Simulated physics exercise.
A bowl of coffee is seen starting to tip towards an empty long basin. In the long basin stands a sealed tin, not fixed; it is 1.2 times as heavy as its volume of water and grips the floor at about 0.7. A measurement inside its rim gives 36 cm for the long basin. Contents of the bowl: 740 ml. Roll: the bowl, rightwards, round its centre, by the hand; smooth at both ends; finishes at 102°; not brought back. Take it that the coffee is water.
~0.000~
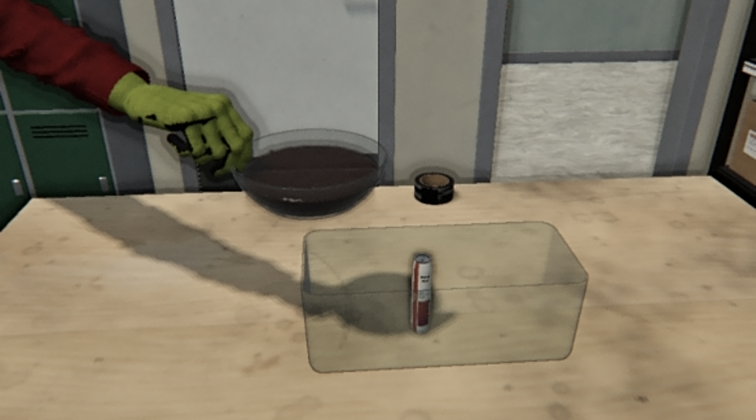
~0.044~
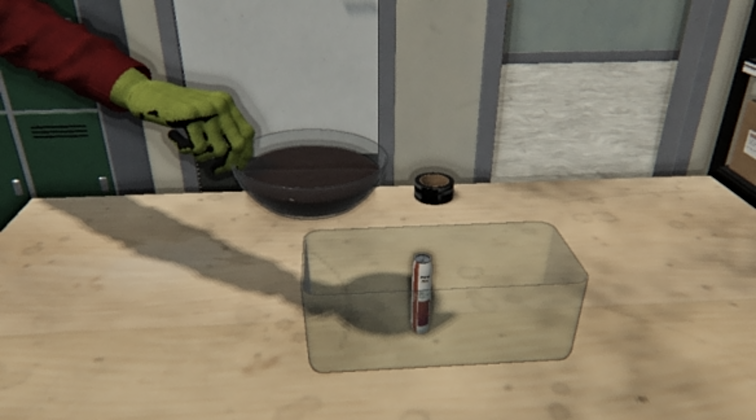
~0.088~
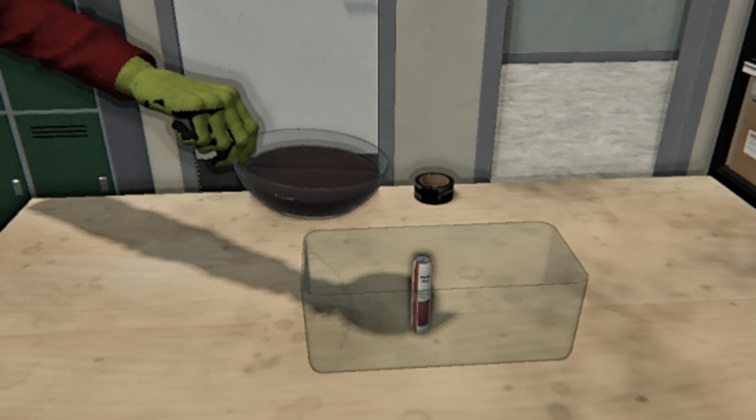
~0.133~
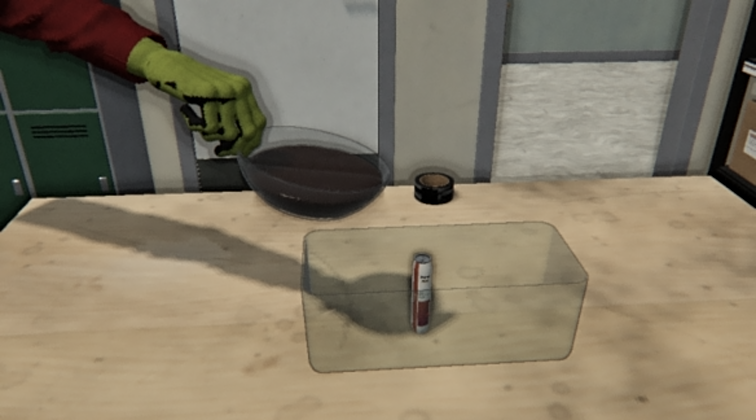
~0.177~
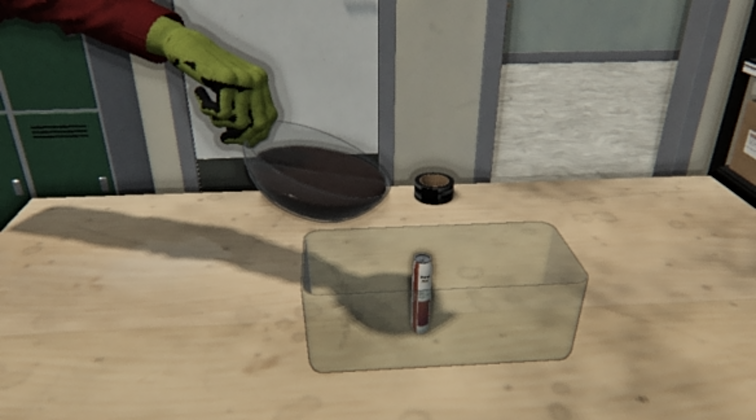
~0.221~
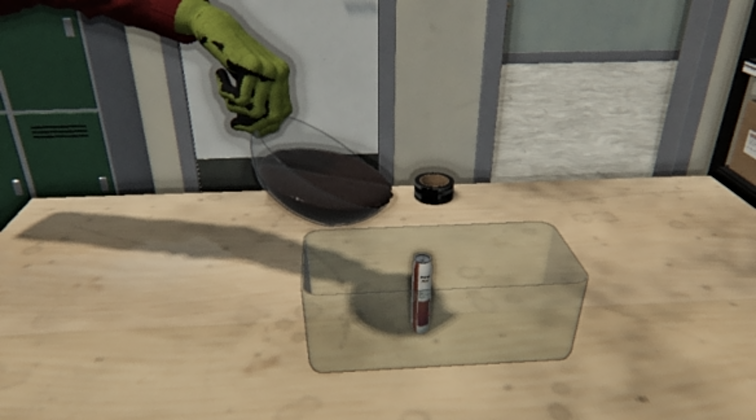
A green-gloved hand tilting a clear glass bowl of dark liquid rightward, beside a black tape roll and an empty-looking clear basin.
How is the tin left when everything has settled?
Overturned.
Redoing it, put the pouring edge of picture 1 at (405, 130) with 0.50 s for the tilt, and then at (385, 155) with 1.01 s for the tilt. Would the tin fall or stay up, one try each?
Trial 1 - tin stays standing; trial 2 - tin stays standing.
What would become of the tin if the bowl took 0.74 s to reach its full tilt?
Result: Tin upright.
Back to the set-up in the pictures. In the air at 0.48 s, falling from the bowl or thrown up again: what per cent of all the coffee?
Roughly 16 %.
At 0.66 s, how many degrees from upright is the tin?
The lean is some 10° away from upright.
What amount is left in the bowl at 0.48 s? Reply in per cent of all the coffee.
Roughly 2 %.
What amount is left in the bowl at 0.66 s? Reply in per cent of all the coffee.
Close to 0 in a hundred.
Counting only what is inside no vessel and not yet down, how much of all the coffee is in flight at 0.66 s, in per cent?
Something like 2 per cent is in the air then.
Then, 0.48 s in, the tilt is 95° and 2 per cent is still to pour; the tin stands where it began.
Then, 0.66 s in, the tilt is 102° and 0 per cent is still to pour; the tin leans 8°.
Then, 0.86 s in, the tilt is 102° and 0 per cent is still to pour; the tin leans 28°.
Then, 1.07 s in, the tilt is 102° and 0 per cent is still to pour; the tin lies on its side.
Finally, the tin lies on its side.
